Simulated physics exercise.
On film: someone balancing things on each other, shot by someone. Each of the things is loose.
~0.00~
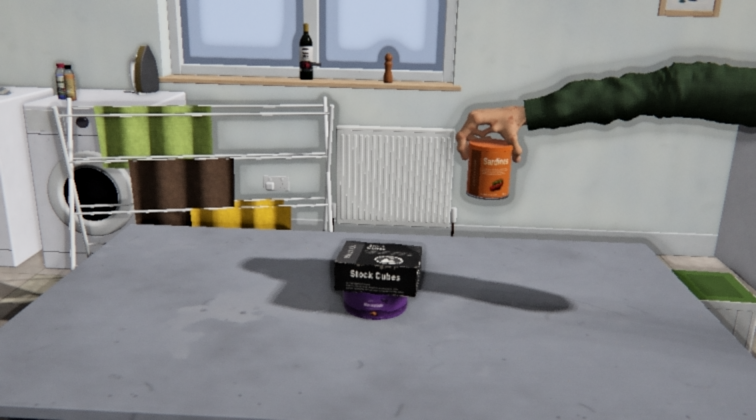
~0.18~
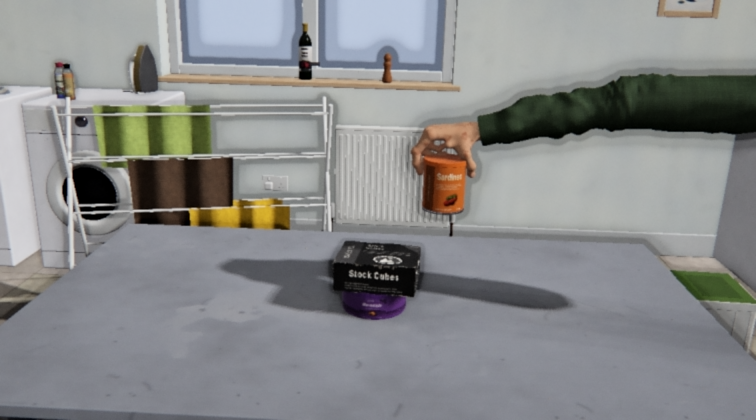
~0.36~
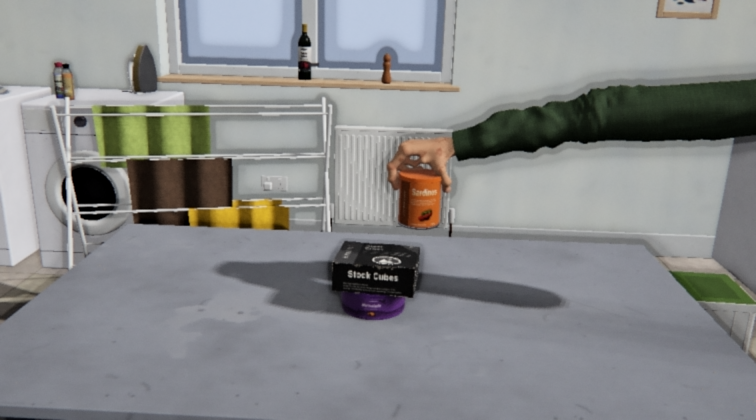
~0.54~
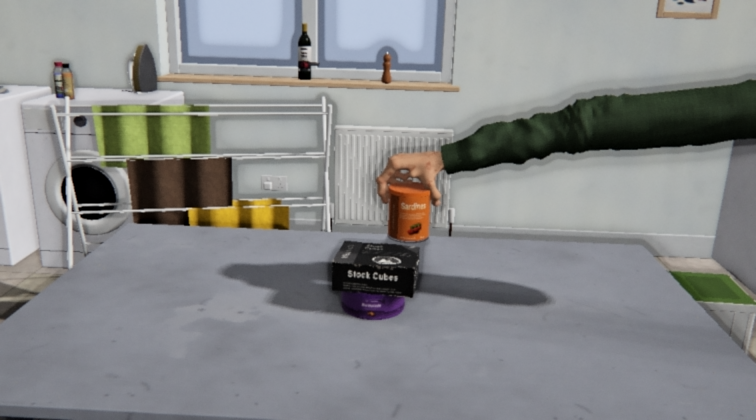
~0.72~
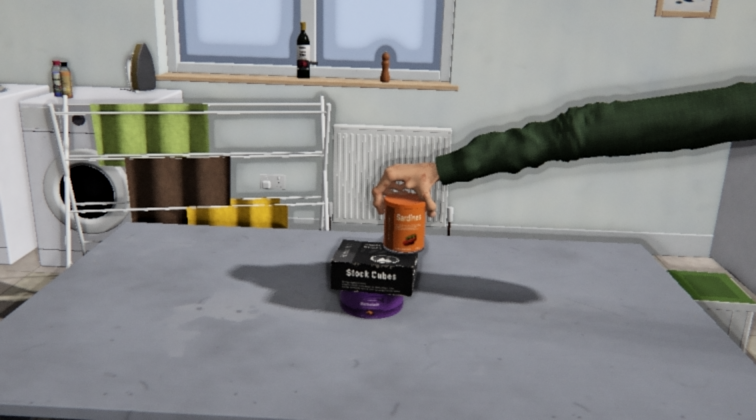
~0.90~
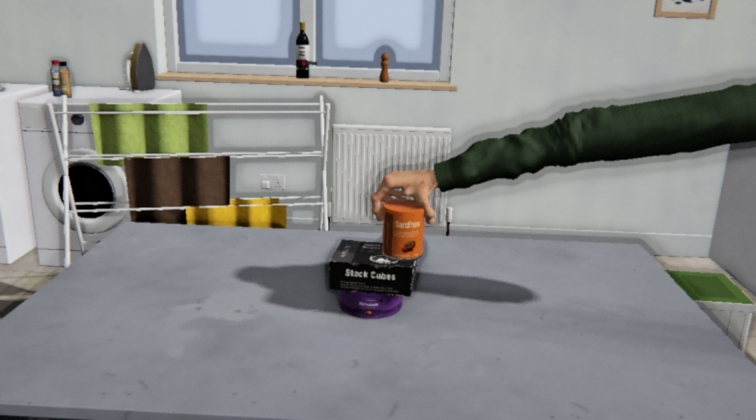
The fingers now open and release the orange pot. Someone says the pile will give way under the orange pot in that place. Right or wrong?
Wrong, it holds.
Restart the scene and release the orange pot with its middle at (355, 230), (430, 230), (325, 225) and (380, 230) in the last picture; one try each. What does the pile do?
Well, on the first go it stays steady, on the second it tumbles down, on the third it tumbles down, and on the fourth it stays steady.
After 1.80 s, no change.
After 2.90 s, orange pot resting near (404, 230).
In the end (4.0 s), all 3 unmoved. At the end, from the last picture's camera, orange pot near (403, 230). The pile keeps its balance.
